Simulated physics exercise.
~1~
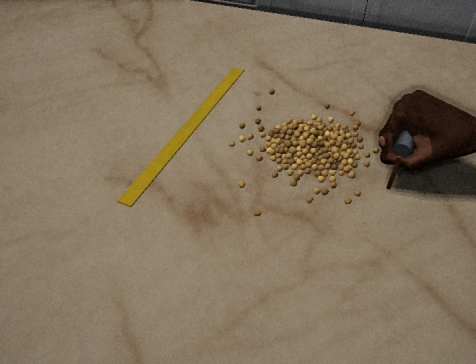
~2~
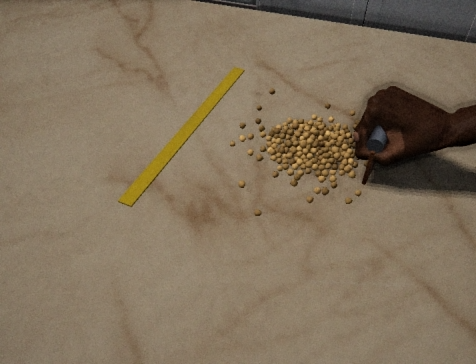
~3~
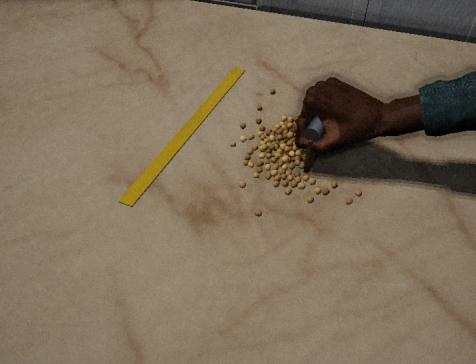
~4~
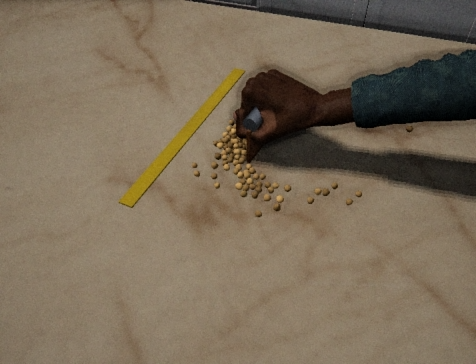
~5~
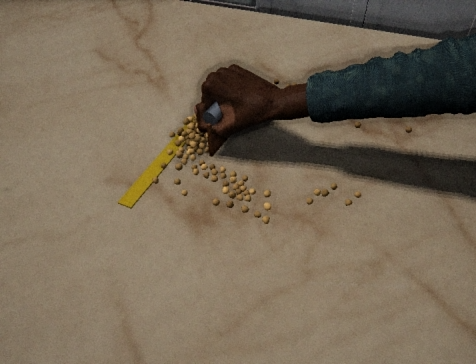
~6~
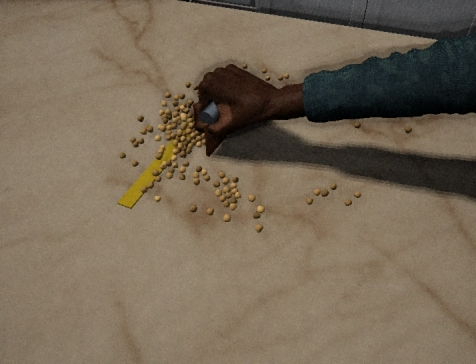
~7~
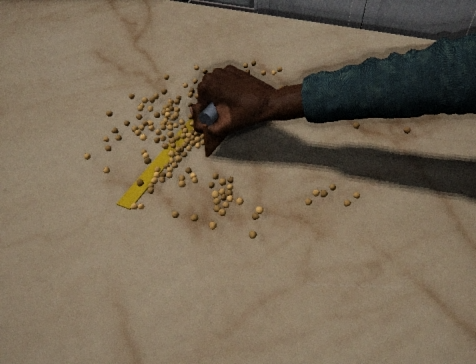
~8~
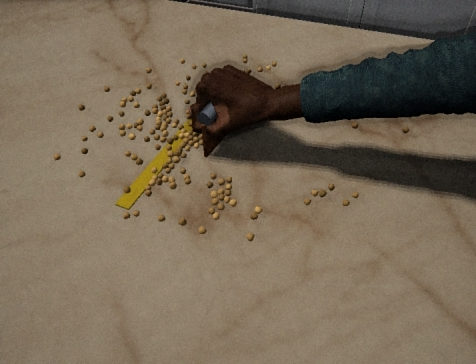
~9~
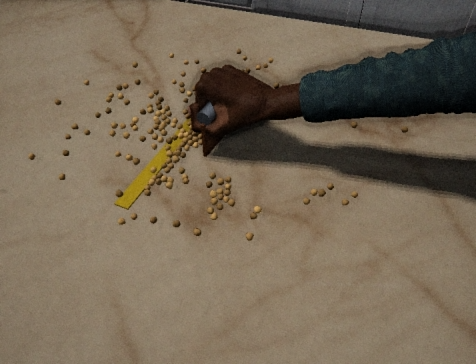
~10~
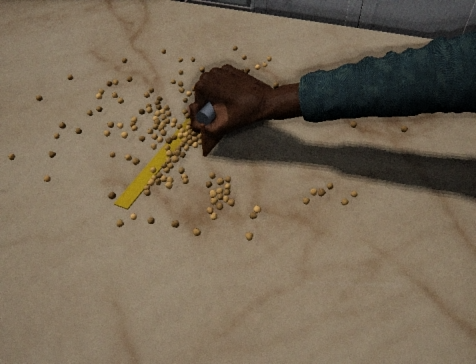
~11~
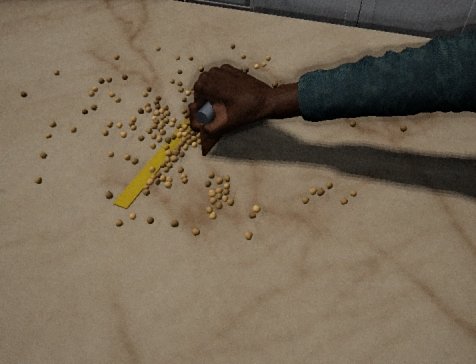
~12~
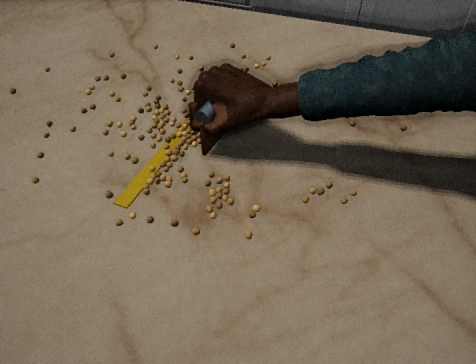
A hand sweeps a pile of chickpeas left into a yellow strip, scattering many past it.
